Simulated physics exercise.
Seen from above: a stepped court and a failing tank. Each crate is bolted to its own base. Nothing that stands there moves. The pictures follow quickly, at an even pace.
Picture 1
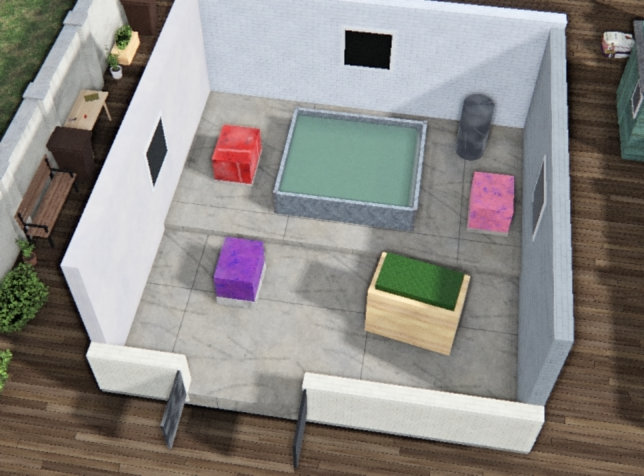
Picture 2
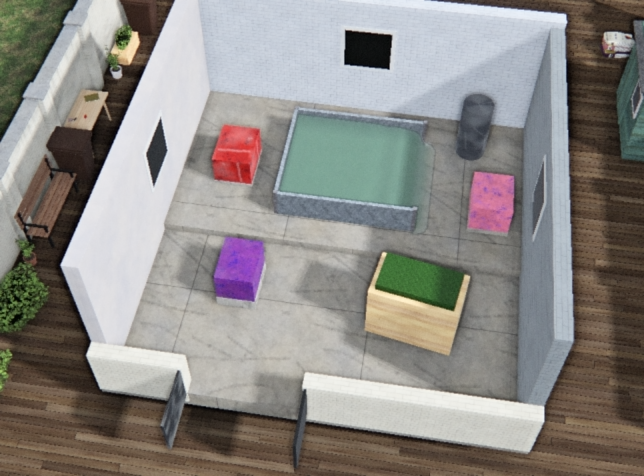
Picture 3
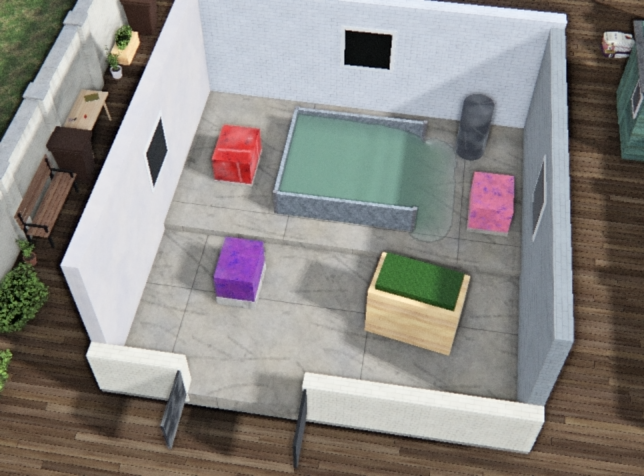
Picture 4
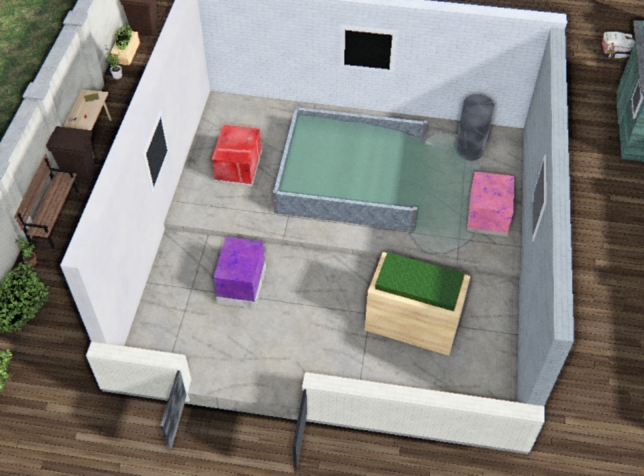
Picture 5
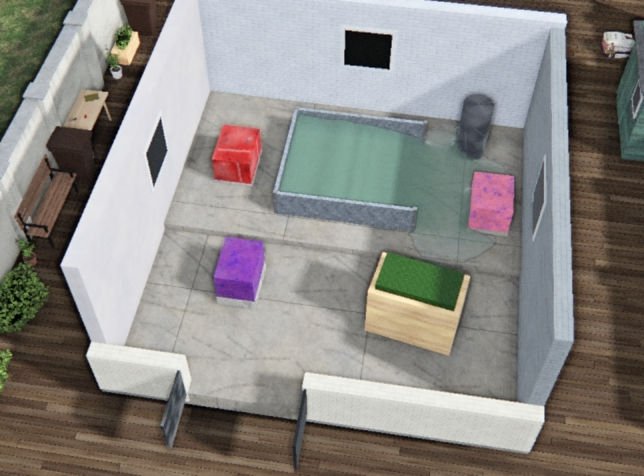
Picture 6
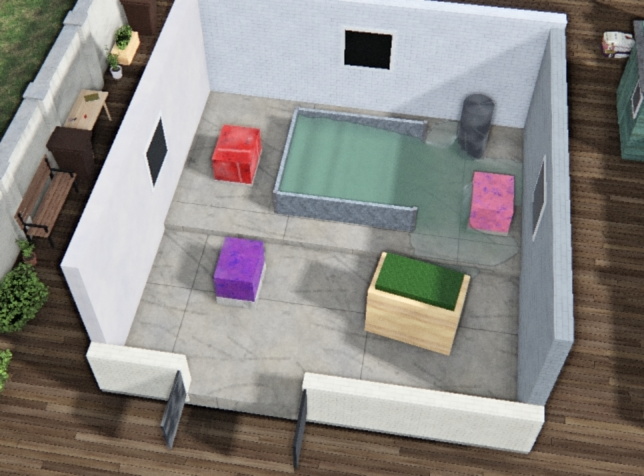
Greenish water pours from the right side of a walled tank as that side opens, then spreads across the grey floor past a dark cylinder and around a pink block, while the red, purple and grass-topped blocks stay still.
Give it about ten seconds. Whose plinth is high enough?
One by one: The red crate is wetted; the purple crate escapes dry; the pink crate is wetted.
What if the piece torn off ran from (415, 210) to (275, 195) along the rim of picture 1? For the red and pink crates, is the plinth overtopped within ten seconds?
In short: Red crate keeps dry; pink crate remains dry.
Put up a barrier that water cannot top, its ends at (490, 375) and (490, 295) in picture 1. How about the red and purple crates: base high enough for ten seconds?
Then: The red one gets wet, the purple one is safe.
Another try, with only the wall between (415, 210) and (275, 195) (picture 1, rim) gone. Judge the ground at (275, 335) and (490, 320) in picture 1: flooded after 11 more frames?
As listed: Flooded, under water.
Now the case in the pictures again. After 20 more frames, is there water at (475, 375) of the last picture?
Verdict: Awash.
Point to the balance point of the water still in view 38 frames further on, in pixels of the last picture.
Near (385, 225).
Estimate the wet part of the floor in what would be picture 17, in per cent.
Some 30 per cent.
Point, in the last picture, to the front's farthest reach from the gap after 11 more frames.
Roughly at (512, 427).
A moment on, water covers 20 % of the floor; the red crate not reached, the purple crate not reached, the pink crate water round its plinth.
Next, water covers 30 % of the floor; the red crate not reached, the purple crate not reached, the pink crate water round its plinth.
Then, water covers 40 % of the floor; the red crate not reached, the purple crate not reached, the pink crate water round its plinth.
Later, water covers 80 % of the floor; the red crate water round its plinth, the purple crate water round its plinth, the pink crate water round its plinth.
In the end, water covers 95 % of the floor; the red crate was topped, the purple crate stayed above the water, the pink crate was topped.
